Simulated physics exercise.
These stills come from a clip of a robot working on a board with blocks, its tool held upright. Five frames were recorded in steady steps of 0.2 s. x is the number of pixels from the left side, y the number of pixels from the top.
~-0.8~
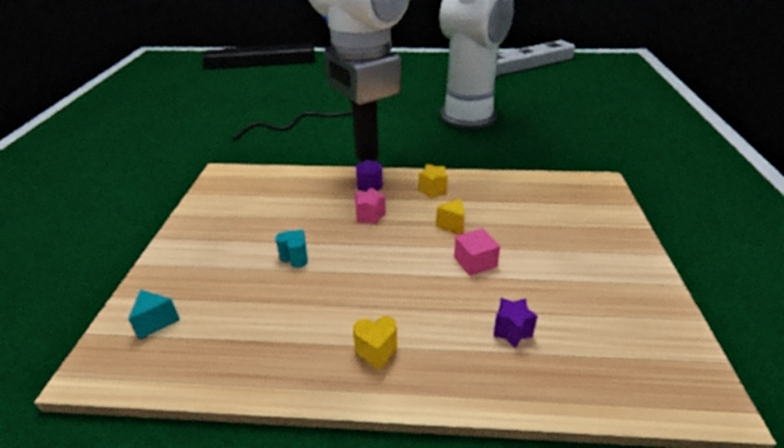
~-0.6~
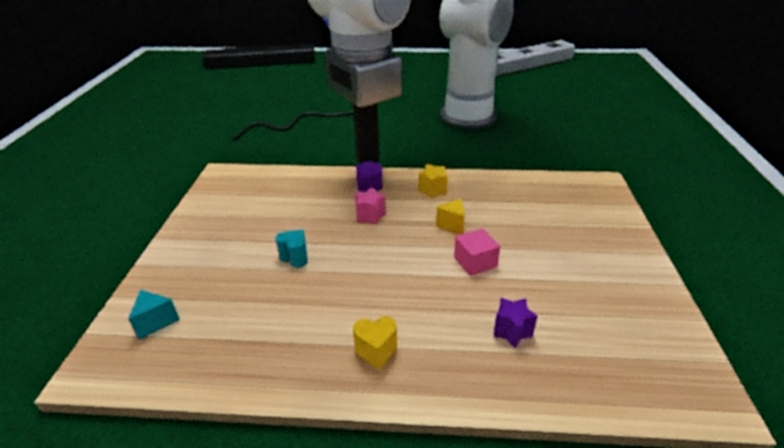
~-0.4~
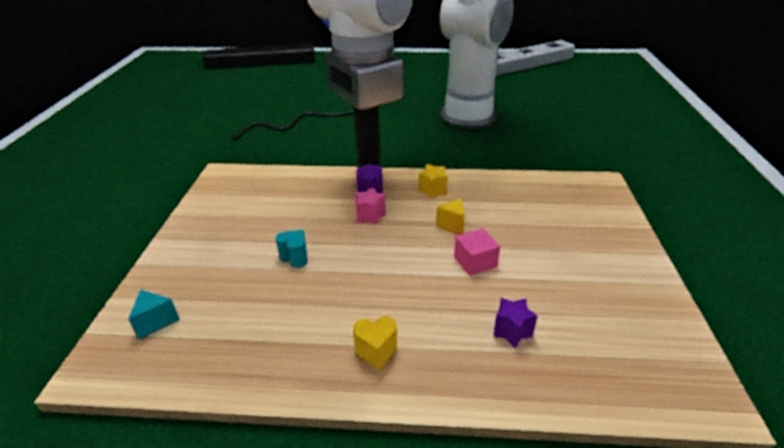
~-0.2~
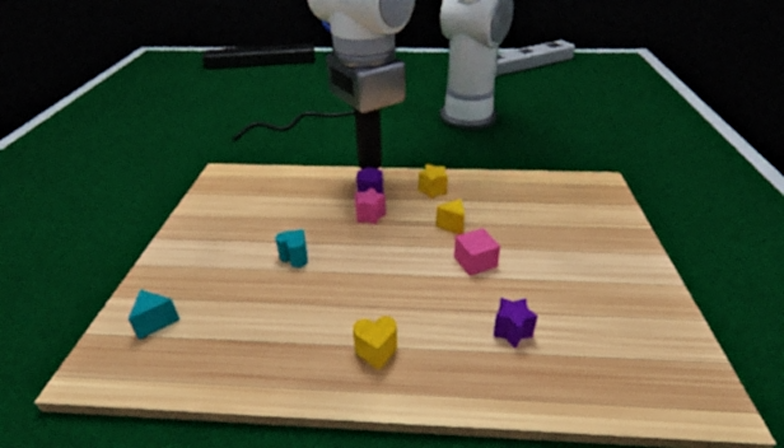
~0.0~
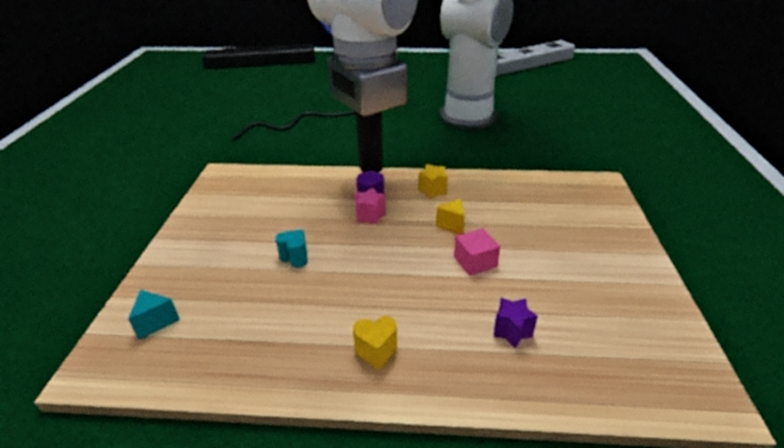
A robot arm's dark tool, at the far edge of a wooden board, inches toward the viewer behind a small purple block. The block slides slightly with it, closing up against the pink star just in front, while the star and the other scattered yellow, teal, pink and purple blocks stay still.
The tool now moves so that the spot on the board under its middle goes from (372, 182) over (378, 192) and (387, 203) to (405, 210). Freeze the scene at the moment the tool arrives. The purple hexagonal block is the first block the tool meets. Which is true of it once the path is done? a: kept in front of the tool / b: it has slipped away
The correct letter is b.
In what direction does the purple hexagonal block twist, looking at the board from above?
The purple hexagonal block rotates clockwise.
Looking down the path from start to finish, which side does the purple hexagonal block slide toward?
It shifts rightward.
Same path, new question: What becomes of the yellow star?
By the end it is where it was.
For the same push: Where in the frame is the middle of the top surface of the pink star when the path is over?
Answer: (363, 214).
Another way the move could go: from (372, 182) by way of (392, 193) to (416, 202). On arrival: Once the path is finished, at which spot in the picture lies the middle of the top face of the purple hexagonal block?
The top centre is at (376, 186).
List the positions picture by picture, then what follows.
The first picture shows lower end of the tool at (367, 157), tops of blocks, pink star at (369, 196), purple hexagonal block at (369, 167), yellow star at (434, 171).
The second picture shows tool at (368, 160), purple hexagonal block at (369, 168).
The third picture shows tool at (369, 163), purple hexagonal block at (369, 171).
The fourth picture shows tool at (370, 166), purple hexagonal block at (370, 174).
The fifth picture shows tool at (372, 169), pink star at (369, 196), purple hexagonal block at (370, 177), yellow star at (434, 171).
On the path given first. Halfway along, tool at (381, 185); pink star at (367, 210), turned 40° clockwise; purple hexagonal block at (376, 195).
At the end, tool at (405, 196); pink star at (363, 214), turned 55° clockwise; purple hexagonal block at (385, 202), turned 55° clockwise; yellow star not moved.
